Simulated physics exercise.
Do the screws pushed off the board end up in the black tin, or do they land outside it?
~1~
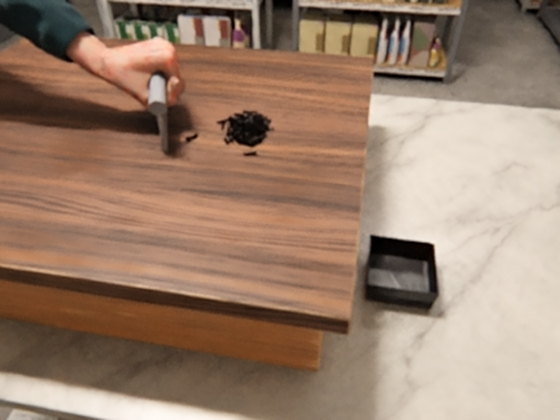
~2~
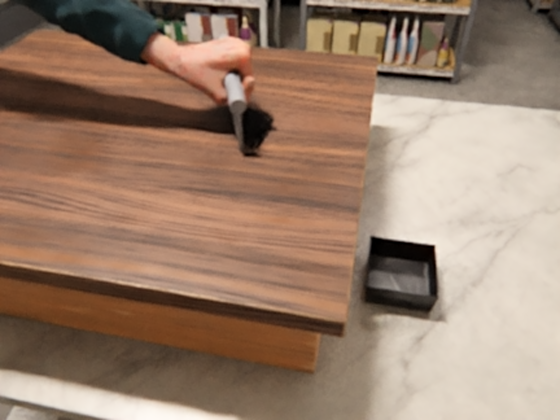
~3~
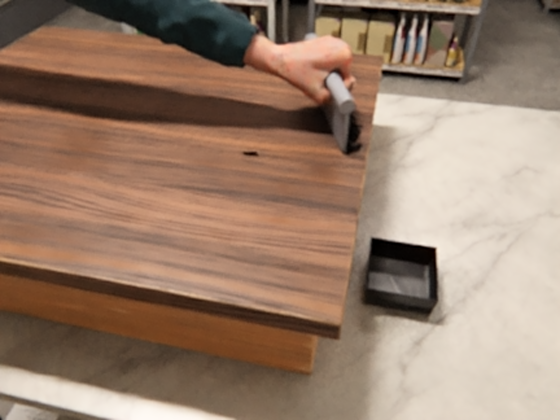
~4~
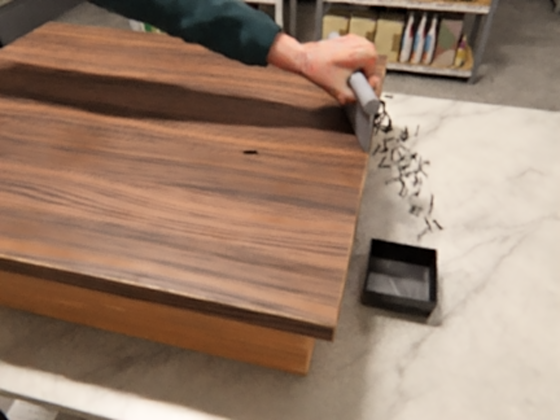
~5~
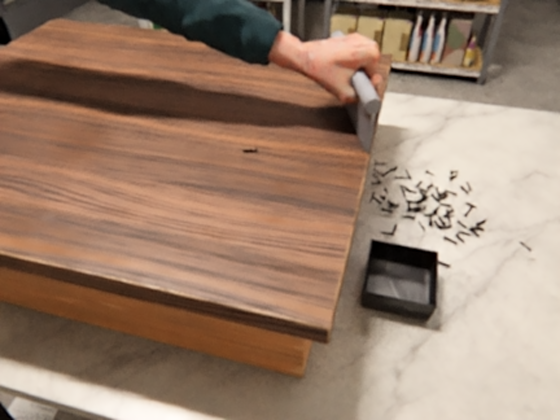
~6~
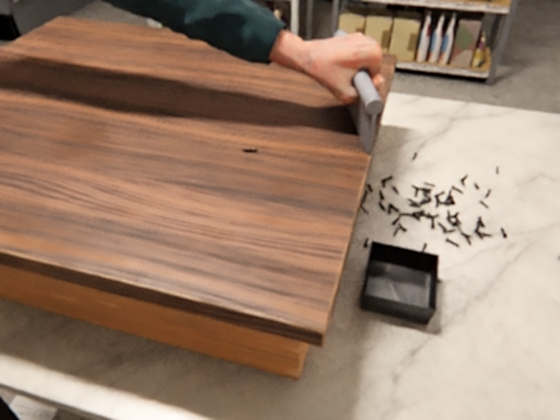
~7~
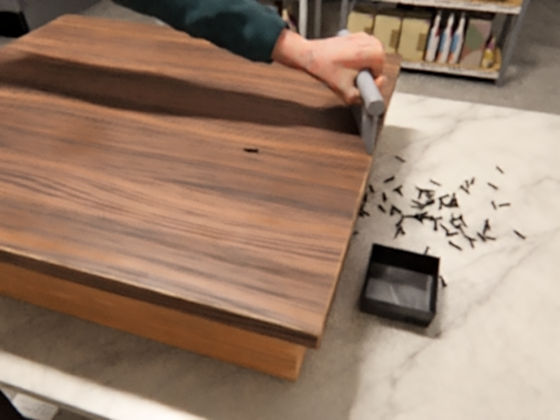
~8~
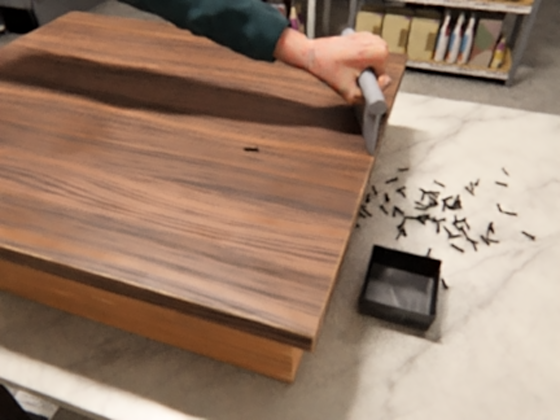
They land outside it. The screws scatter over the marbled surface behind the tin, which stays empty.
At first, a hand holds a grey scraper to the left of a small heap of black screws on a dark wood-grain board, with an open black tin on the pale marbled surface beyond the board's right side. The hand pushes the scraper right, gathering the heap and leaving a stray piece behind. The blade carries the screws to the right edge and halts there. They spill over in a loose stream and scatter across the marbled surface behind the tin. In the end the hand stays still at the edge, the tin sits empty, and the stray piece remains on the board.
